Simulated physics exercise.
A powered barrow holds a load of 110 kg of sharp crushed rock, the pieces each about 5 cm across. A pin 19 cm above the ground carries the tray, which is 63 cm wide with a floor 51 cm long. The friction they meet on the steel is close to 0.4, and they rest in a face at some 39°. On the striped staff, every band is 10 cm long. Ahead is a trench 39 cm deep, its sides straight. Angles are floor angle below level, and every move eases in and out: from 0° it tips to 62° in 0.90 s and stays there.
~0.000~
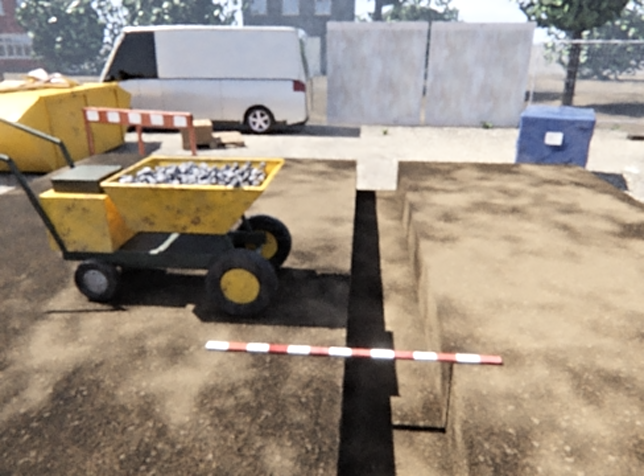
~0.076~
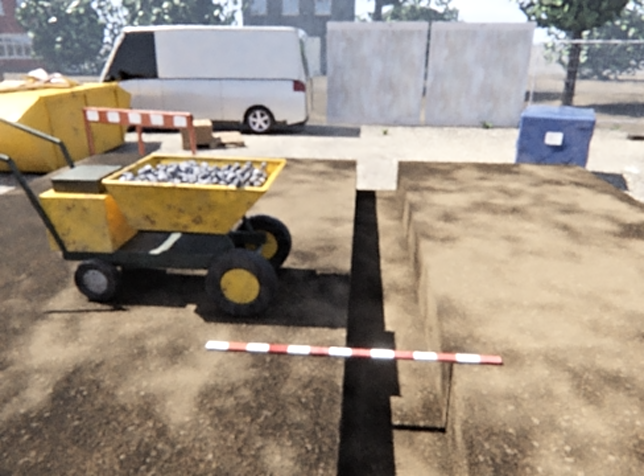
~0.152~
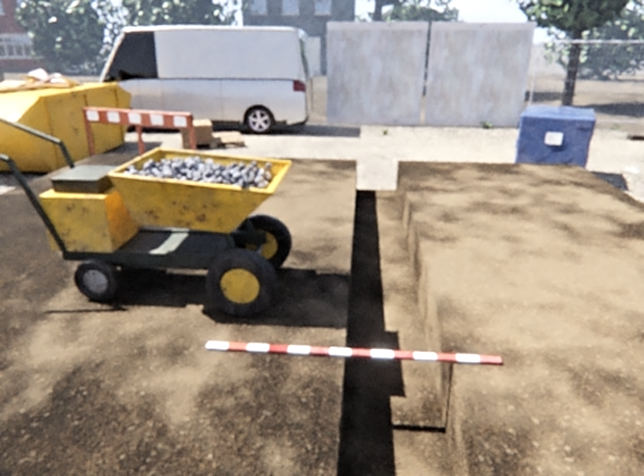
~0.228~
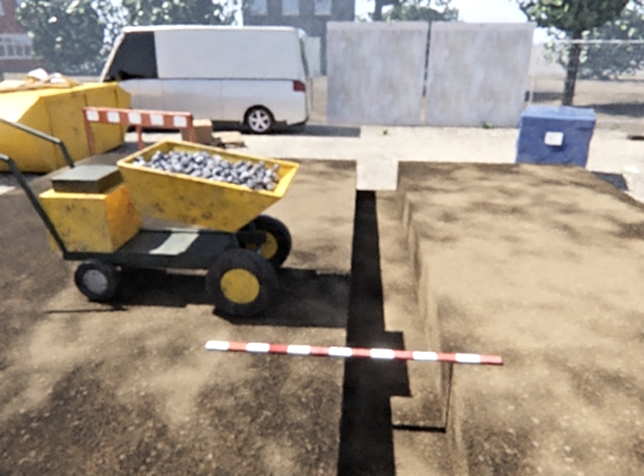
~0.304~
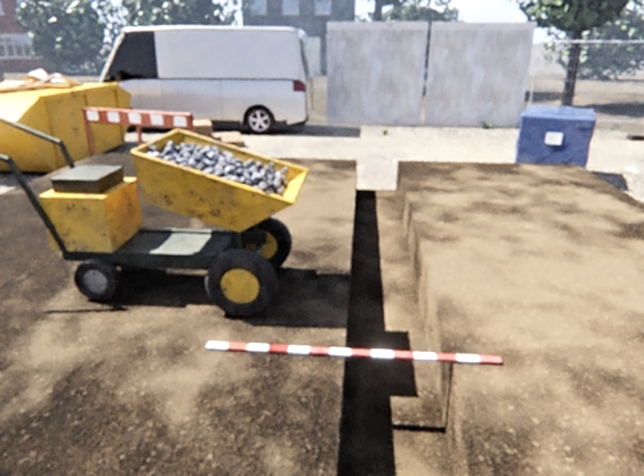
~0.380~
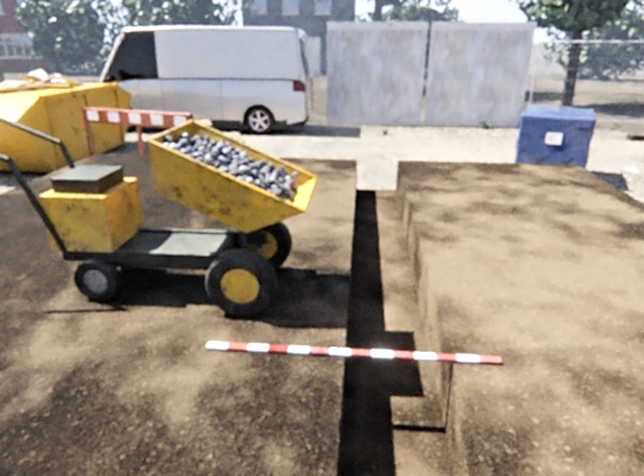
A yellow powered barrow loaded with grey crushed rock stands left of a narrow, straight-sided trench on a sunlit building site, seen from slightly above by a still camera. A red-and-white staff lies across the trench, with a white van, pale panels and a blue box behind. The barrow's tray slowly tilts forward, its rear rising and front lip dipping rightward, while its wheels stay put.
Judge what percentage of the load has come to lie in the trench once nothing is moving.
Roughly 67 in every hundred.
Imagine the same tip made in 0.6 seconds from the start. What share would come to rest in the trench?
It would come to roughly 75 per cent.
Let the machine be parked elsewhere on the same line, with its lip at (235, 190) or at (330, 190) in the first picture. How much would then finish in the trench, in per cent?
I'd say some 60 per cent and some 40 per cent.
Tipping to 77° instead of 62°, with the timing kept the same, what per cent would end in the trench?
Near 100 per cent then.
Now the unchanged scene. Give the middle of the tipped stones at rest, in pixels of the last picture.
Resting centre: About (392, 346).
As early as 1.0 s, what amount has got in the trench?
15 per cent or so by then.
After 0.7 s the floor is at 53°; 100 % in the tray; the foremost stones are at (331, 225).
After 1.0 s the floor is at 62°; 83 % in the tray, 1 % short of the trench, 16 % in the trench; the foremost stones are at (397, 312).
After 1.4 s the floor is at 62°; 50 % in the tray, 50 % in the trench; the foremost stones are at (430, 350).
After 3.3 s the floor is at 62°; 32 % in the tray, 67 % in the trench; the foremost stones are at (430, 347).
